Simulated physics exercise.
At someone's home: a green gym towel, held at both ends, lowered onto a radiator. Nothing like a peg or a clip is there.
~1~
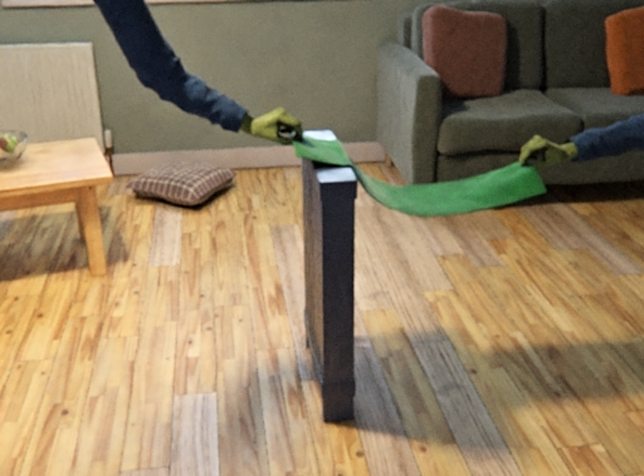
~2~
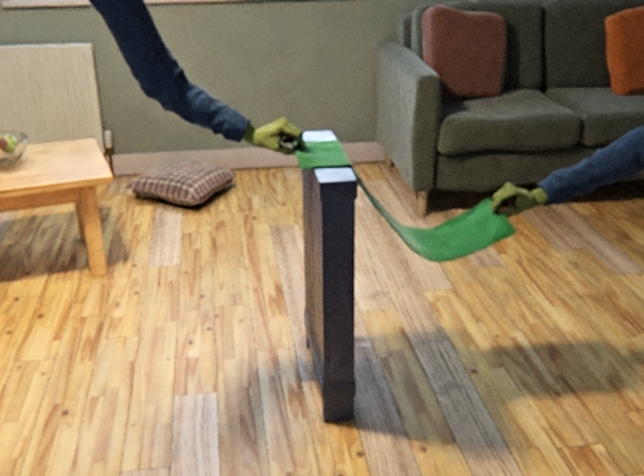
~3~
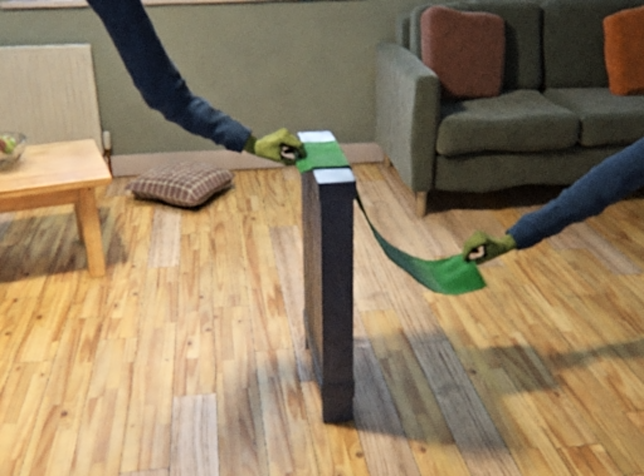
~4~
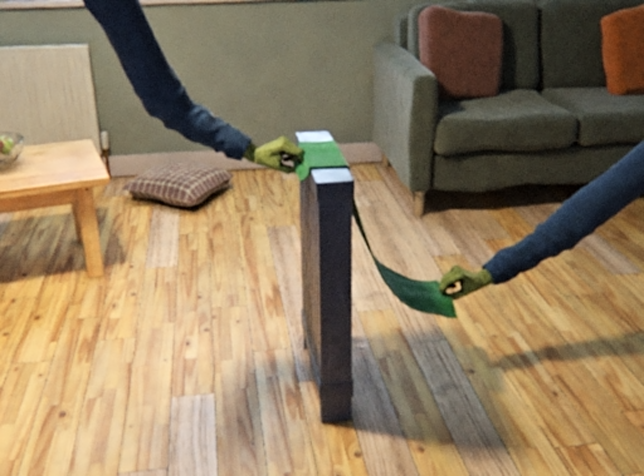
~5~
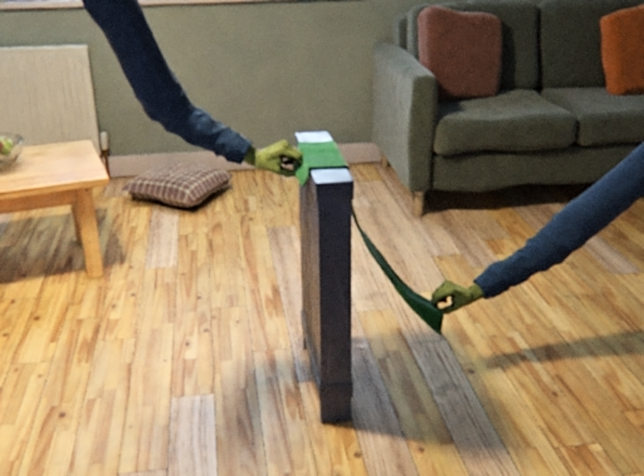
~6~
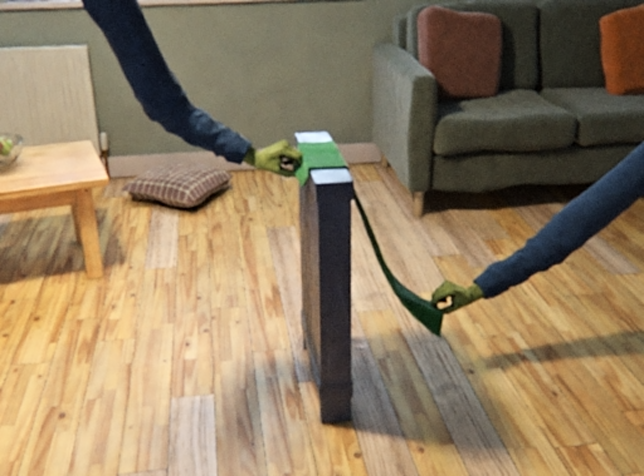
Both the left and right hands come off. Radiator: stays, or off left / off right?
Off right.
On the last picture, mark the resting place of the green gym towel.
Near (367, 375).
Then, 0.22 s later than the last view, gym towel sliding right.
Then, 0.46 s later than the last view, gym towel clear of the top and falling near (367, 345).
Then, 0.68 s later than the last view, gym towel in a heap on the floor near (367, 375).
Finally, gym towel in a heap on the floor near (367, 375). The green gym towel goes down on the right side.
